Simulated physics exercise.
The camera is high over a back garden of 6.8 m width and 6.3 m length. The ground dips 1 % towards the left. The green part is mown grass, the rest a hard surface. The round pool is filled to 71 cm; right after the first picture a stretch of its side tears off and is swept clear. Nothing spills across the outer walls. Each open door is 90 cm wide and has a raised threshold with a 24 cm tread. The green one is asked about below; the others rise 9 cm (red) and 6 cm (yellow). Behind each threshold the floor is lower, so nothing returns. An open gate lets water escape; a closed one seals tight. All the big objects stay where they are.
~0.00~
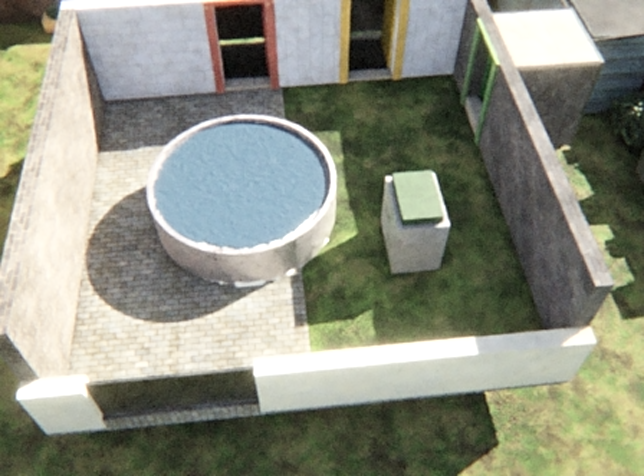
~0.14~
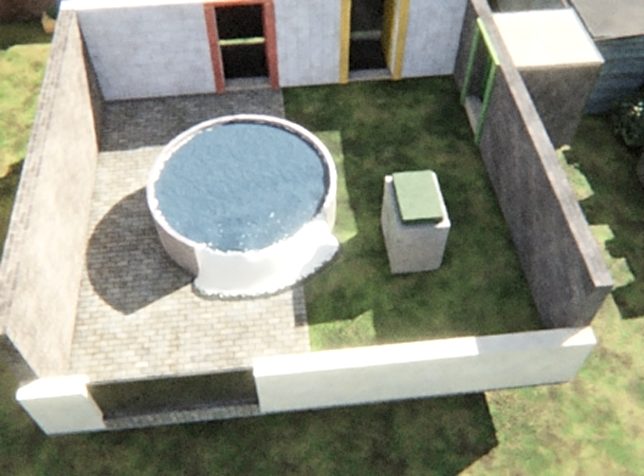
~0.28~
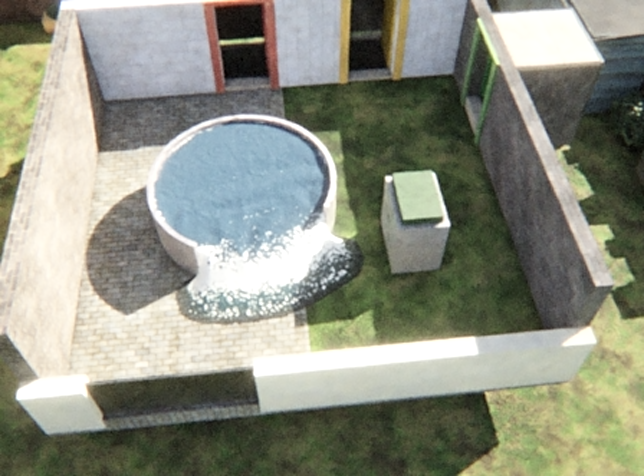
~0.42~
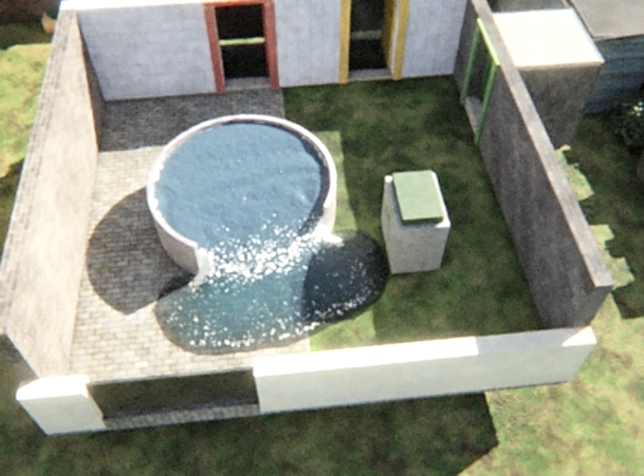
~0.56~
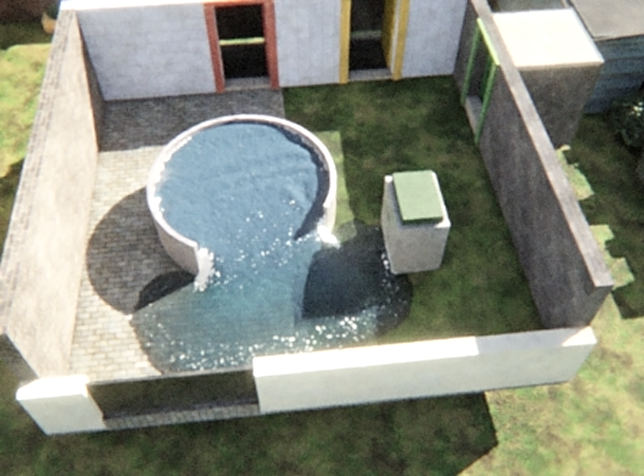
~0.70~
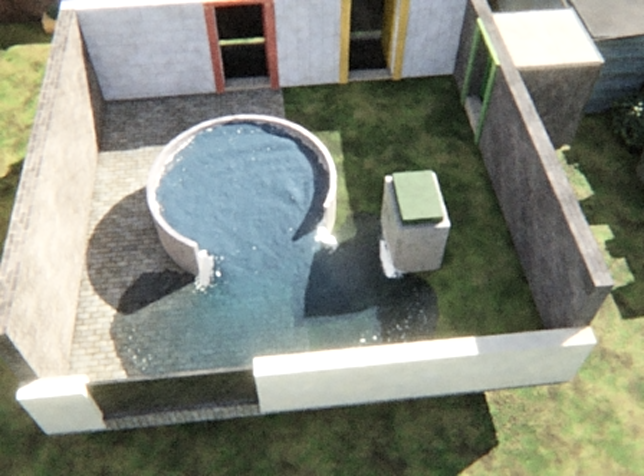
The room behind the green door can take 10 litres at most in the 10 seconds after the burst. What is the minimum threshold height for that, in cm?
About 5.5 cm.
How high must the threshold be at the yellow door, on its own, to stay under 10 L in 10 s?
Roughly 11.0 cm at yellow.
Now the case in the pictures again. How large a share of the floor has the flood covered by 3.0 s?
Near 50 per cent is wet.
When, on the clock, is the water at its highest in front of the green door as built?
Near 10.0 s.
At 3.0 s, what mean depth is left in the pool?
Some 25 cm.
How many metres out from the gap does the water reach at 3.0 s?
Some 4.2 m out.
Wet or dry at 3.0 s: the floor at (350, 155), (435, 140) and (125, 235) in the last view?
In turn: Dry, not reached, wet.
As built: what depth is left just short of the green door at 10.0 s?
Some 9.5 cm.
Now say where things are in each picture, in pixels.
The first picture shows the round pool at (243, 182) is whole and still, 71 cm deep; the green door at (480, 79) is dry.
In the second picture, the front is at (337, 256), 0.4 m from the gap at (272, 265); 0.6 m2 of floor is wet, 71 cm left at the back.
In the third picture, the front is at (198, 318), 0.7 m from the gap at (273, 268); 1.8 m2 of floor is wet, 71 cm left at the back.
In the fourth picture, the gap is at (273, 270), the front 1.2 m out at (368, 302); the back of the round pool holds 71 cm.
In the fifth picture, the front is at (393, 324), 1.8 m from the gap at (273, 270); 6.5 m2 of floor is wet, 71 cm left at the back.
In the sixth picture, the gap is at (273, 270), the front 2.3 m out at (422, 343); the back of the round pool holds 67 cm; the green door at (480, 79), 4.9 m from the gap, is still 3.0 m from the nearest water.
After 1.4 s water covers 30 % of the floor, deepest (51 cm) near (303, 383); it has not reached the green door.
After 3.0 s water covers 50 % of the floor, deepest (40 cm) near (77, 406); it has not reached the green door.
After 10.0 s water covers 100 % of the floor, deepest (16 cm) near (101, 139); 10 cm at the green door, 0 litres in over its 24 cm threshold.
At the green door as built, the water arrived by 4.2 s and peaked near 10 cm at 10.0 s.
Run again over the same 10 s with other heights there, 16 litres in over 5 cm, 5 litres over 6.5 cm. The limit of 10 litres is kept from about 5.5 cm up.
